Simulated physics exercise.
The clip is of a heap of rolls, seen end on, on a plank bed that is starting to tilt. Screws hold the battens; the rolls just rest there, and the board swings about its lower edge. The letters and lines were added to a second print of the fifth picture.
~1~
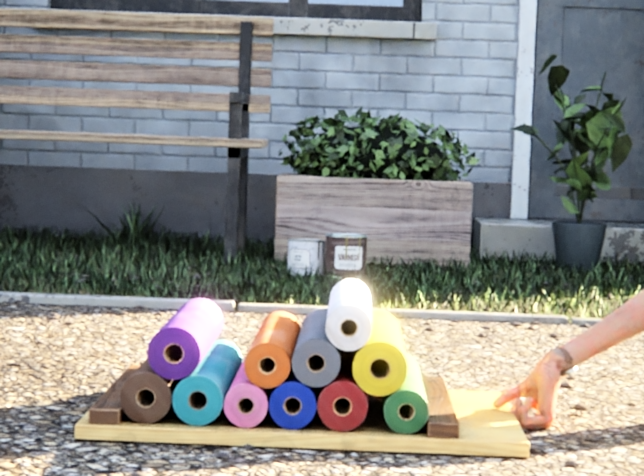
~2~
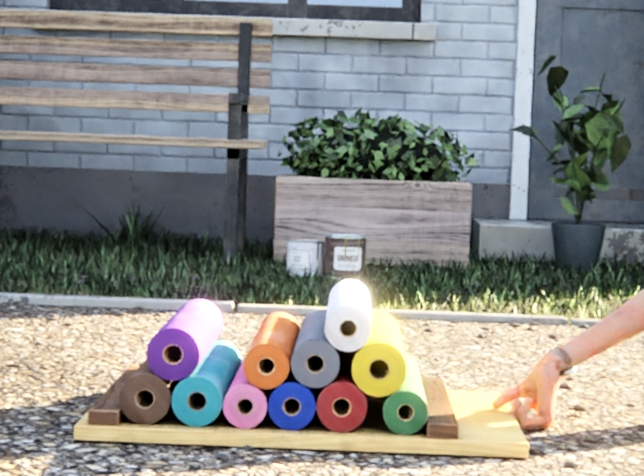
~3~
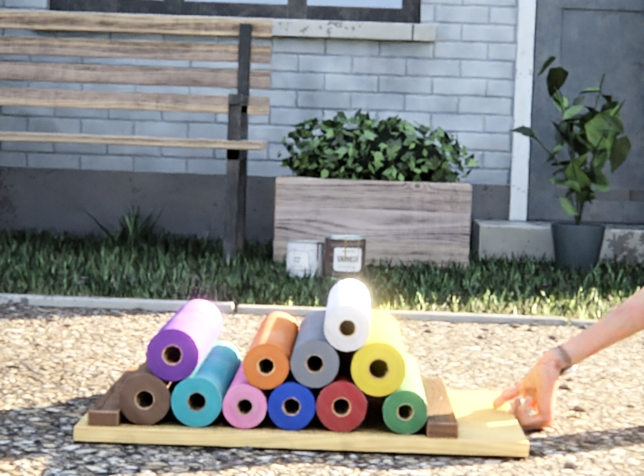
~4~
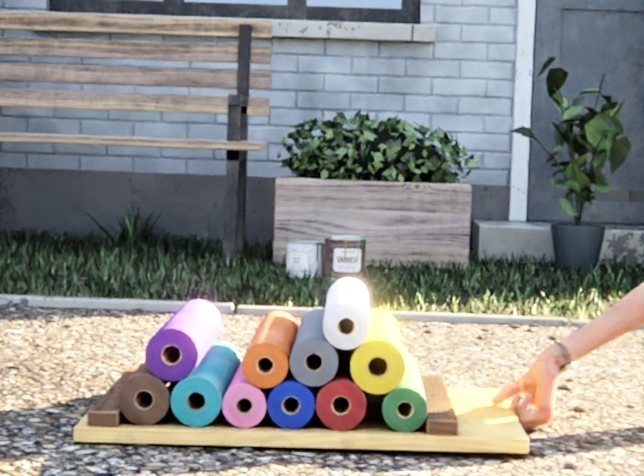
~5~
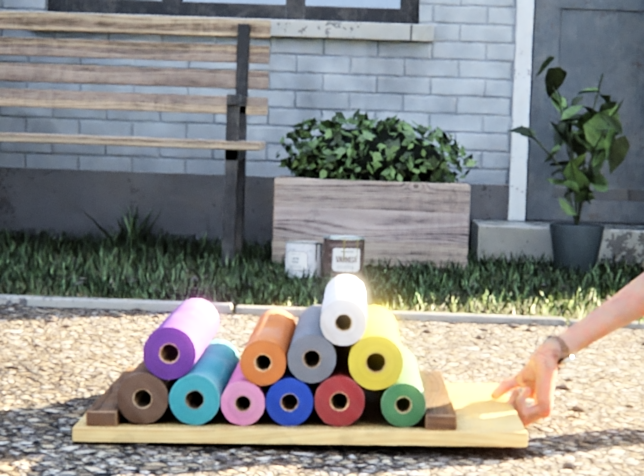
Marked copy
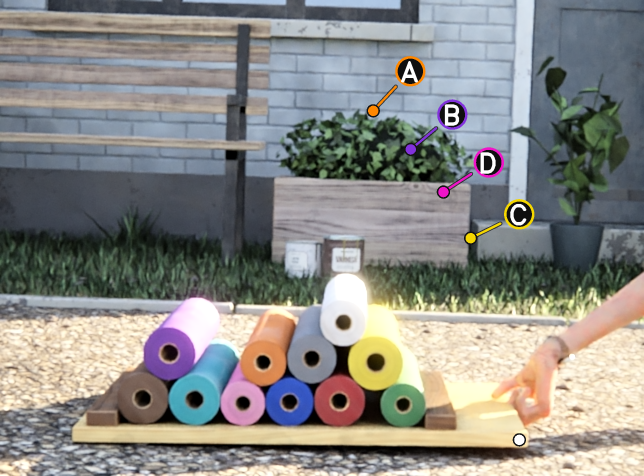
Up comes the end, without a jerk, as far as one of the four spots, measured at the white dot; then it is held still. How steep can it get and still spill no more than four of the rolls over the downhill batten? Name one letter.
Raise it to C.
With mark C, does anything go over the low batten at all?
At C: Yes.
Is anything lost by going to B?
At B: Yes.
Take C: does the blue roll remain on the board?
The blue roll: Yes.
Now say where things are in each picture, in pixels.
The first frame shows red roll (342, 406); green roll (406, 411); yellow roll (380, 368).
The second frame shows yellow roll (379, 369); purple roll (173, 354).
The third frame shows board (306, 408); green roll (405, 412); yellow roll (379, 369); brown roll (145, 399).
The fourth frame shows board (306, 406); brown roll (144, 399); turquoise roll (196, 401).
The fifth frame shows board (304, 403); brown roll (143, 399); turquoise roll (195, 399).
On the marked copy, A at (373, 111); B at (411, 149); C at (471, 238); D at (443, 192); the white dot at (519, 440).
Taking C. A third of the way, board at 18°.
Two thirds of the way, board at 28°.
When it is over, board at 28°, four over the low batten (purple, orange, grey, white).
As for the rest, A eleven over the low batten; B eleven over the low batten; D eight over the low batten.
